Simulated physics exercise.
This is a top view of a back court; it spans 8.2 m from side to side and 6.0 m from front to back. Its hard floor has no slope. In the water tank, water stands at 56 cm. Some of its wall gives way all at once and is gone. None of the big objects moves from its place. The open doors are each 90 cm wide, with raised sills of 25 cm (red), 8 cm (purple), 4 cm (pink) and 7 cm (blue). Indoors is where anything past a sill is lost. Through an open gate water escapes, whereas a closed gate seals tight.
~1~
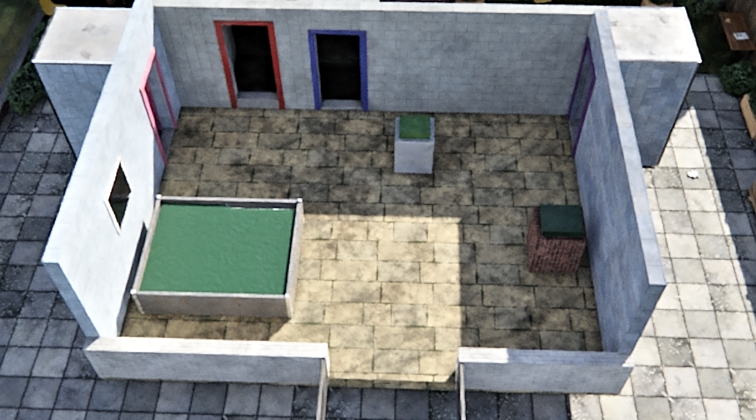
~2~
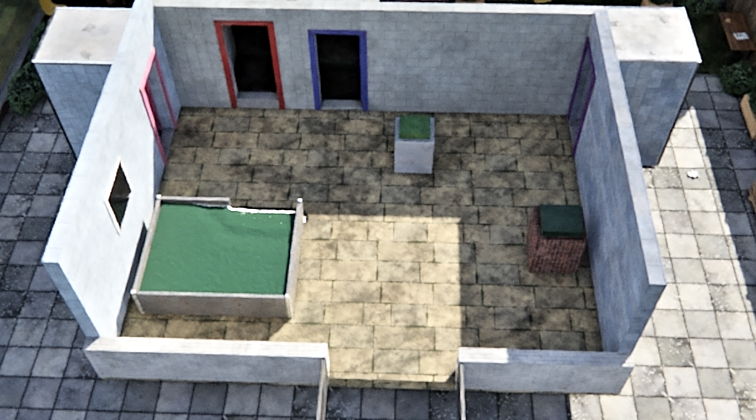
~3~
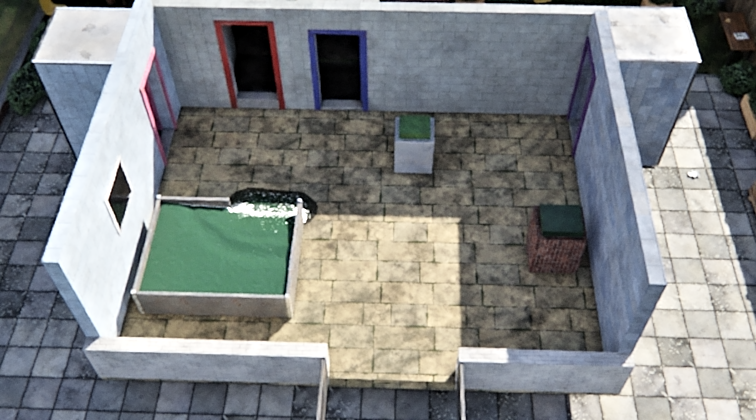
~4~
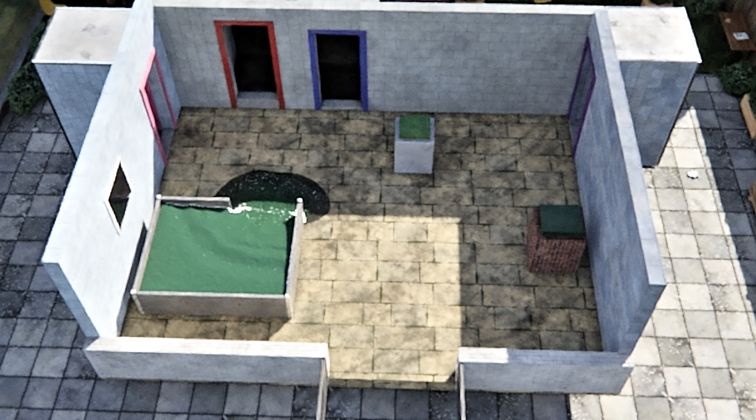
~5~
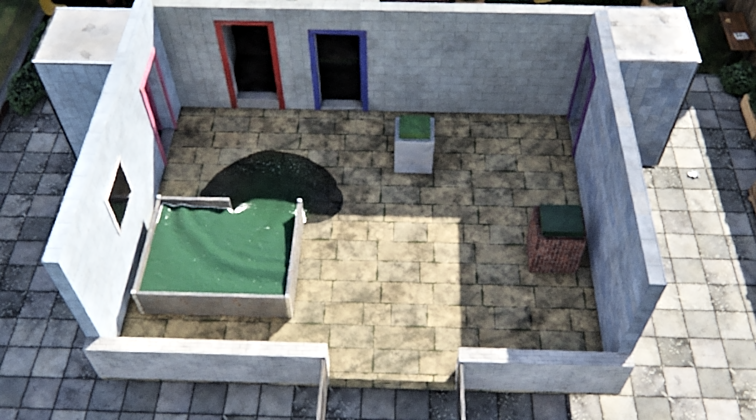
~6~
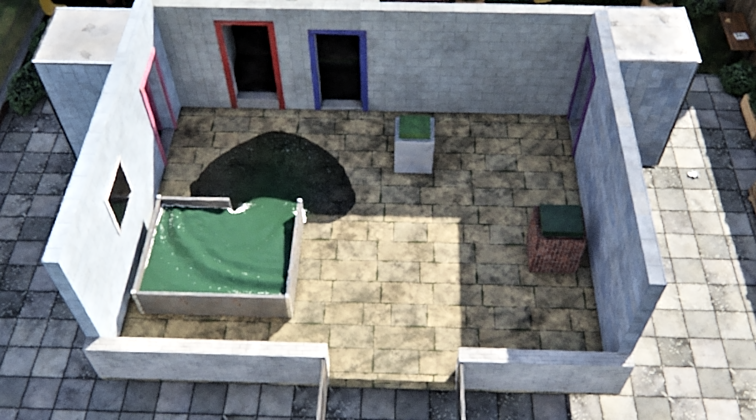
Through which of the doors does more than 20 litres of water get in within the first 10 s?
The red door does not let in more than 20 litres; the purple door lets in more than 20 litres; the pink door lets in more than 20 litres; the blue door lets in more than 20 litres.
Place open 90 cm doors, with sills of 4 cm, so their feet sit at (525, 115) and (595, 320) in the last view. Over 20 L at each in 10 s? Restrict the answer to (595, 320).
At that door: Within the limit.
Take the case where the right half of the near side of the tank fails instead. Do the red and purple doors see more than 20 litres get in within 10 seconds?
So red ends up short of it and purple ends up short of it.
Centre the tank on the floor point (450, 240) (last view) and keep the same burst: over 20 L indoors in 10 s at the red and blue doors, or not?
Result - red door does not exceed it, blue door does not exceed it.
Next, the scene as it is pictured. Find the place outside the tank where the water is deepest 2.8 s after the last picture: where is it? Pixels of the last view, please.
Pixel (181, 108), about.
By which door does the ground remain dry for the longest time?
It would be the purple one.
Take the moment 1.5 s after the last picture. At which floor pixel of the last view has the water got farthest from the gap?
Point: Roughly (442, 114).
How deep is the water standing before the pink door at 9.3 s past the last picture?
About 8.0 cm.
Then, 0.7 s after the last picture water covers 20 % of the floor and is deepest (33 cm) near (284, 218); red door 22 cm at the sill, 0 L in, purple door not reached, pink door not reached, blue door 13 cm at the sill, 1 L in.
Then, 1.5 s after the last picture water covers 25 % of the floor and is deepest (30 cm) near (181, 108); red door 25 cm at the sill, 0 L in, purple door not reached, pink door 4 cm at the sill, 0 L in, blue door 23 cm at the sill, 51 L in.
Then, 2.8 s after the last picture water covers 40 % of the floor and is deepest (26 cm) near (181, 108); red door 19 cm at the sill, 1 L in, purple door 4 cm at the sill, 0 L in, pink door 11 cm at the sill, 16 L in, blue door 18 cm at the sill, 145 L in.
Then, 5.3 s after the last picture water covers 55 % of the floor and is deepest (14 cm) near (304, 135); red door 12 cm at the sill, 2 L in, purple door 13 cm at the sill, 23 L in, pink door 11 cm at the sill, 92 L in, blue door 14 cm at the sill, 218 L in.
Then, 9.3 s after the last picture water covers 85 % of the floor and is deepest (10 cm) near (559, 232); red door 7 cm at the sill, 2 L in, purple door 9 cm at the sill, 48 L in, pink door 8 cm at the sill, 140 L in, blue door 8 cm at the sill, 261 L in.
